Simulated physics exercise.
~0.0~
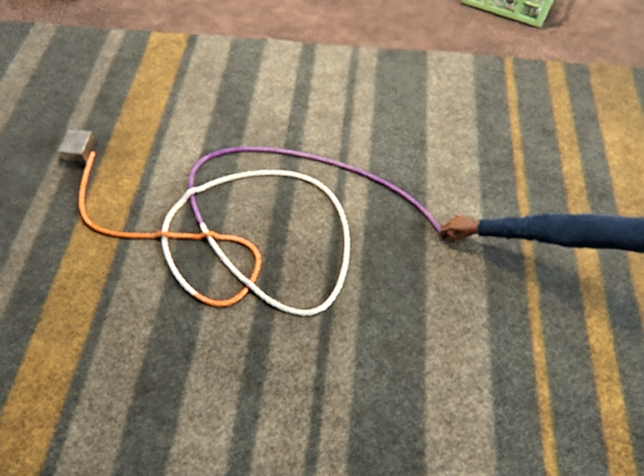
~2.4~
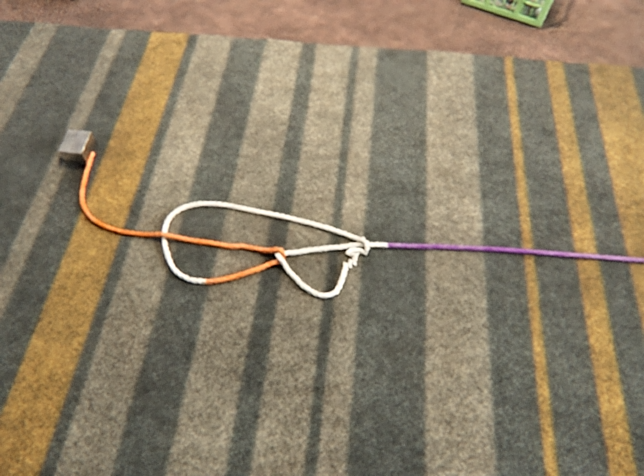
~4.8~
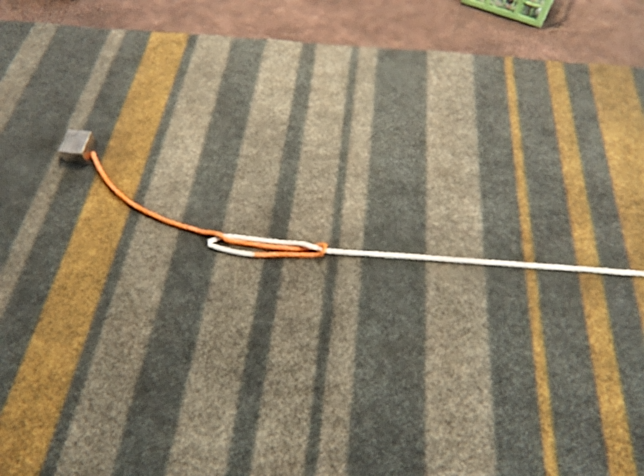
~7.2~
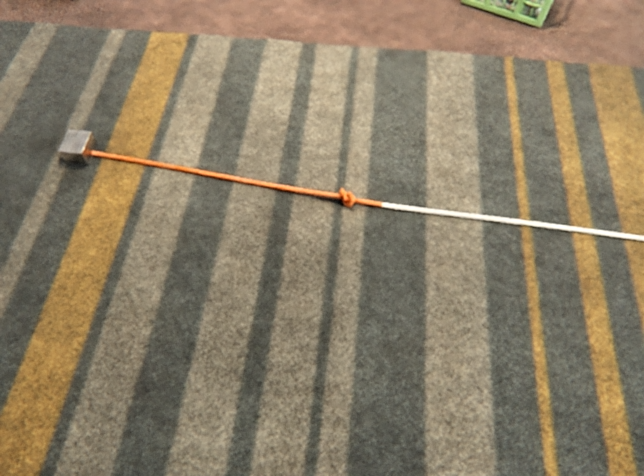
A rope coloured orange, white and purple lies in loose loops on a striped grey and mustard carpet, seen from above by a still camera. Its orange end is fixed to a small grey block at the left, while a hand in a dark blue sleeve holds the purple end at the right. The purple end is drawn away to the right, and the loops shrink and flatten. White rope follows it across the carpet as the remaining loop narrows to a sliver. Finally the rope stretches nearly straight from the block, jammed in a small orange knot near the middle.
